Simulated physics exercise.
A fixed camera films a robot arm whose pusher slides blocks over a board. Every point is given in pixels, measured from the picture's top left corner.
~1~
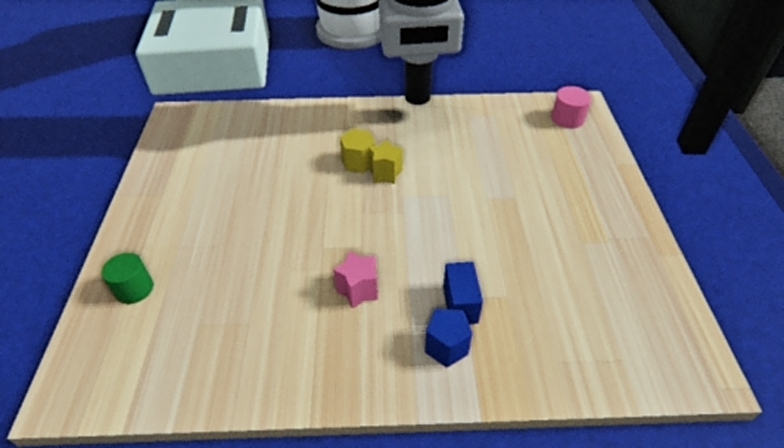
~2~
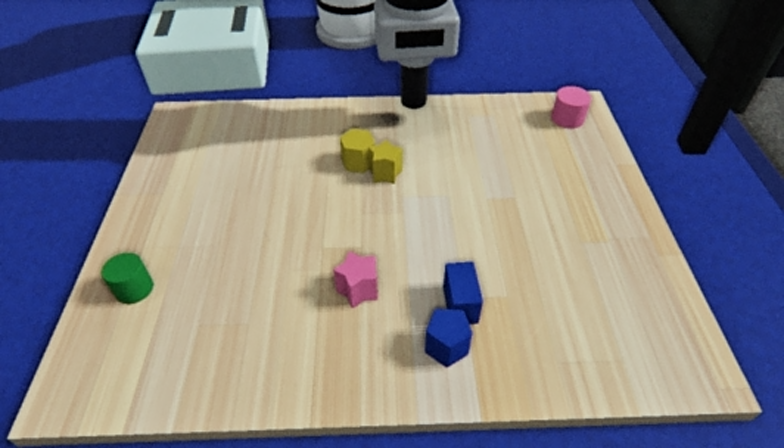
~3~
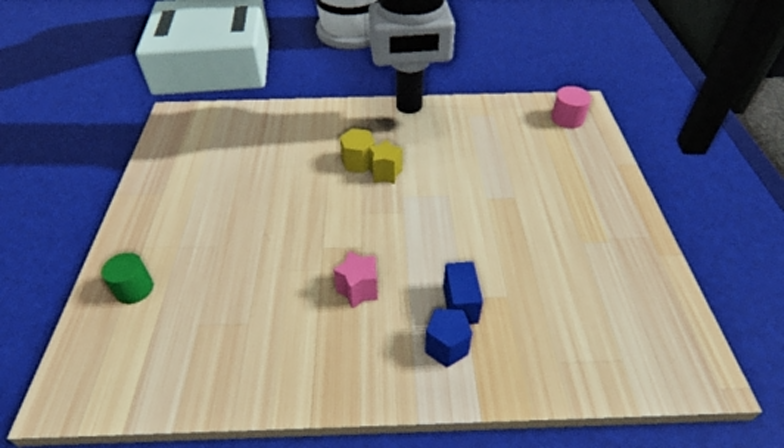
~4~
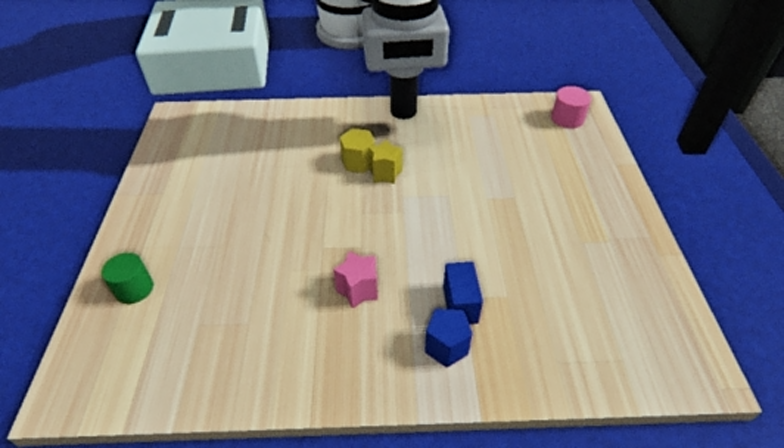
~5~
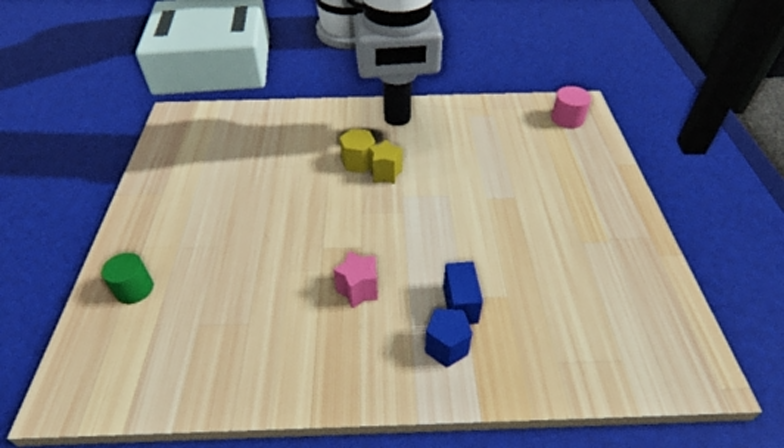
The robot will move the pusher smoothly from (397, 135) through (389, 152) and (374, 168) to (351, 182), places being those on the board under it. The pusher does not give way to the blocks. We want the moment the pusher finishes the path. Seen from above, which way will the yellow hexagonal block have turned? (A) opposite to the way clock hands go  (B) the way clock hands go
B: The way clock hands go.
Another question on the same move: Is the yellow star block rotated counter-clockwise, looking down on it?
In short: Yes.
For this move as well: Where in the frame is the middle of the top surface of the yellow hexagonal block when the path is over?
Its top middle is near (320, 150).
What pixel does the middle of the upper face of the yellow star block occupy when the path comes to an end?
By then it is at (374, 169).
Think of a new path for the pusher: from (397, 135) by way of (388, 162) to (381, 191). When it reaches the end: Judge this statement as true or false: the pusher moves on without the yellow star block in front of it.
That claim is false.
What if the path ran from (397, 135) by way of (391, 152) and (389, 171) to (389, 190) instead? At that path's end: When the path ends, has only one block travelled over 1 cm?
Yes, that is what happens.
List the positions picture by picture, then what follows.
The first frame shows lower end of the pusher at (418, 98), tops of blocks, yellow hexagonal block at (357, 139), yellow star block at (385, 151).
The second frame shows pusher at (414, 102), blocks as before.
The third frame shows pusher at (409, 107), blocks as before.
The fourth frame shows pusher at (404, 112), blocks as before.
The fifth frame shows pusher at (397, 118), yellow hexagonal block at (357, 139), yellow star block at (385, 151).
The first path, step by step. One third of the way, pusher at (389, 136); nothing pushed yet.
Two thirds of the way, pusher at (372, 152); yellow hexagonal block at (340, 146), turned 35° clockwise; yellow star block at (381, 165), turned 40° anticlockwise.
At the end, pusher at (350, 165); yellow hexagonal block at (320, 150), turned 75° clockwise; yellow star block at (374, 169), turned 90° anticlockwise.
